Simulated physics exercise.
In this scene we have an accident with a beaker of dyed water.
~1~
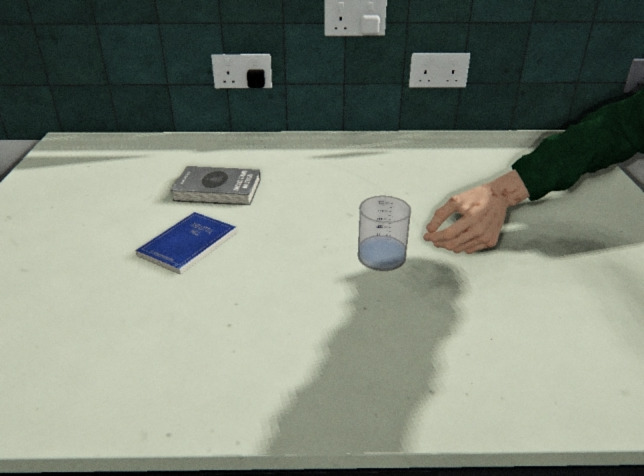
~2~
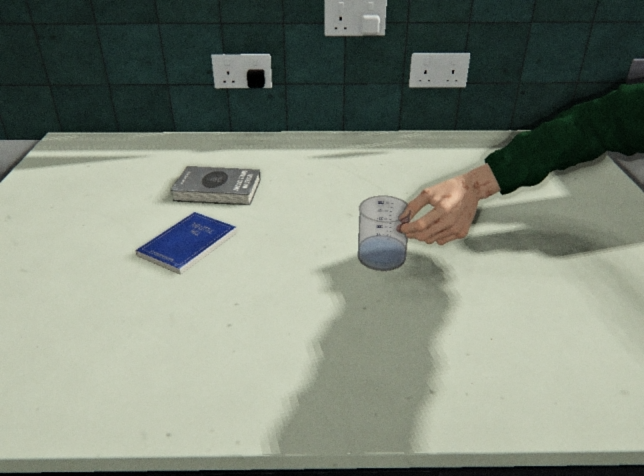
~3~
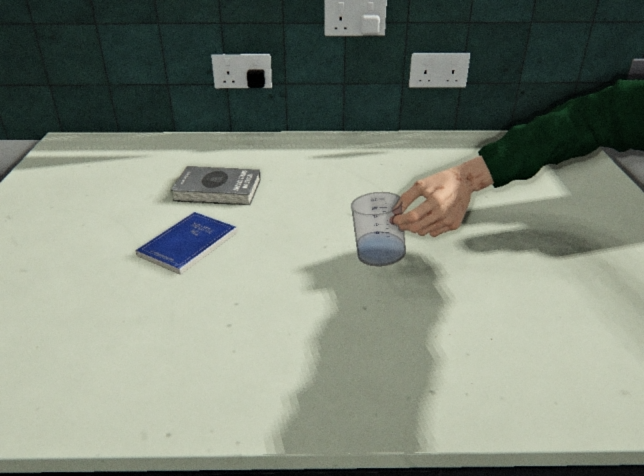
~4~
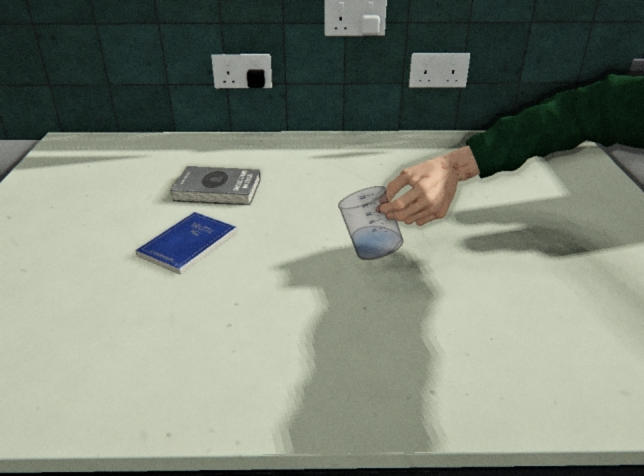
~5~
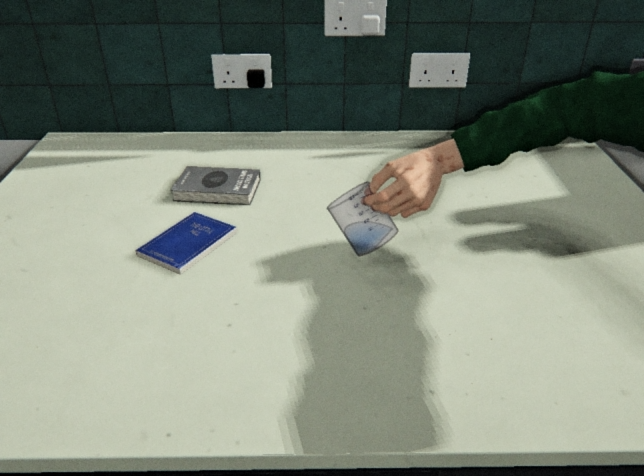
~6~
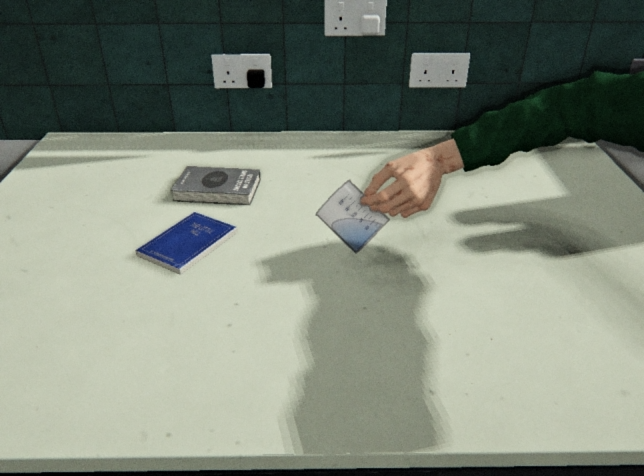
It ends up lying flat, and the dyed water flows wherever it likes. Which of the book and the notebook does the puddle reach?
In the end the book needs wiping; the notebook needs wiping.
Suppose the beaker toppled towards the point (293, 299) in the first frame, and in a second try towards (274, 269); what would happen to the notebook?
Toward the first point it avoids the spill; toward the second it is caught by the spill.
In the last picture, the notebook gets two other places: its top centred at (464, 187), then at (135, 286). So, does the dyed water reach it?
It stays out of reach in the first try and stays out of reach in the second.
Soon after, the puddle covers about as much as a plate; the book is wet; the notebook is wet.
In the end, the puddle covers about as much as a plate; the book is wet; the notebook is wet.
